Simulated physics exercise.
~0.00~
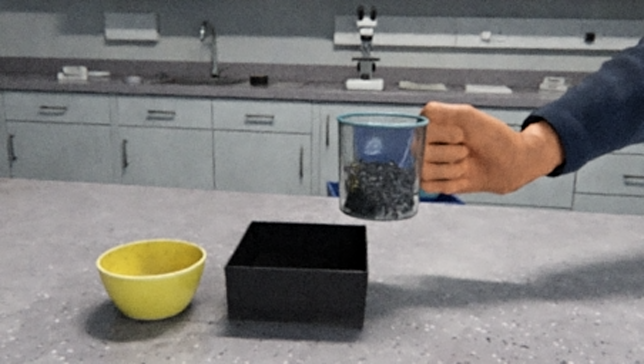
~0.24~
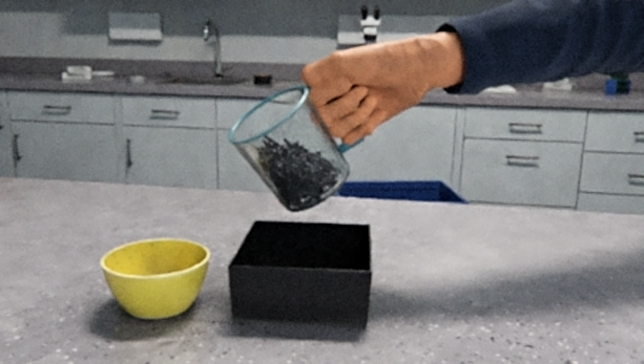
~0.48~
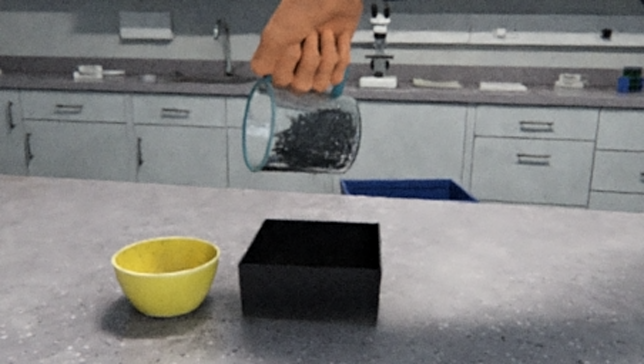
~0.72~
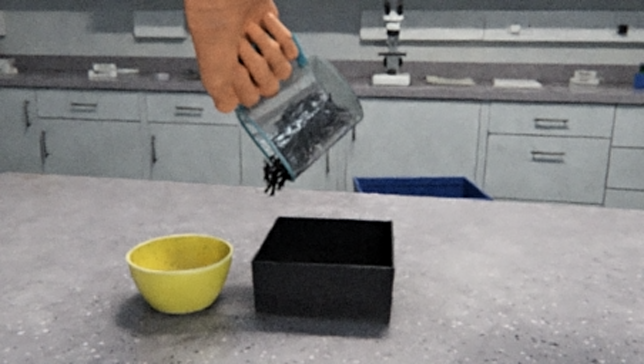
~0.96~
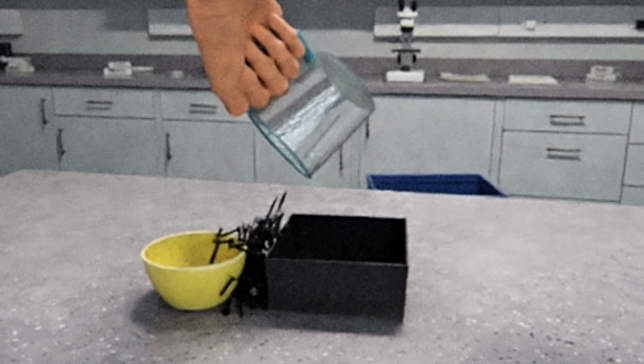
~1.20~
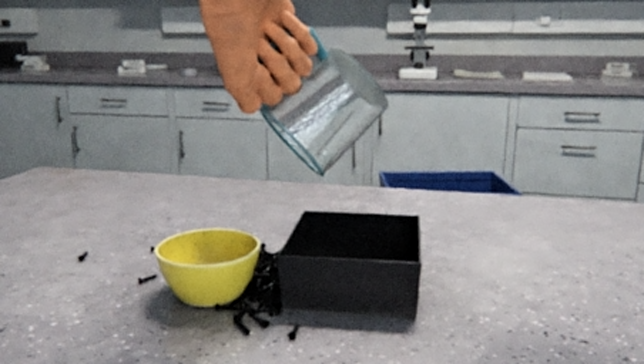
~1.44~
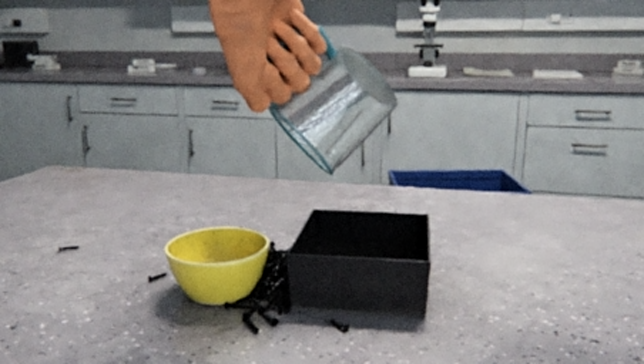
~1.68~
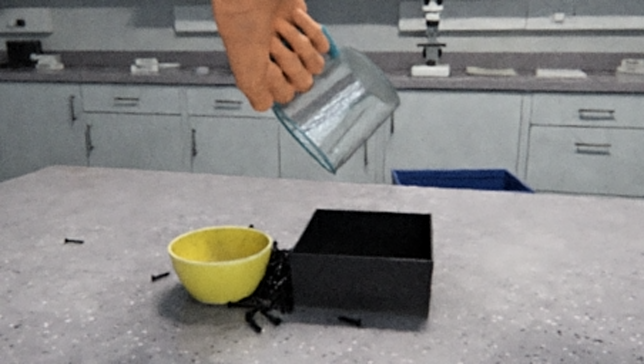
In a laboratory with pale cabinets and a microscope behind, a yellow bowl and a black tin stand close together on a grey speckled table. A hand holds a clear cup partly filled with small black screws to the right, above the tin. The hand carries the cup left over the tin, tipping it until the screws start to slide out. They drop in a clump toward the gap between bowl and tin, and some scatter across the table. The emptied cup stays tilted overhead while most of the screws lie still outside both containers, heaped in and around the gap.
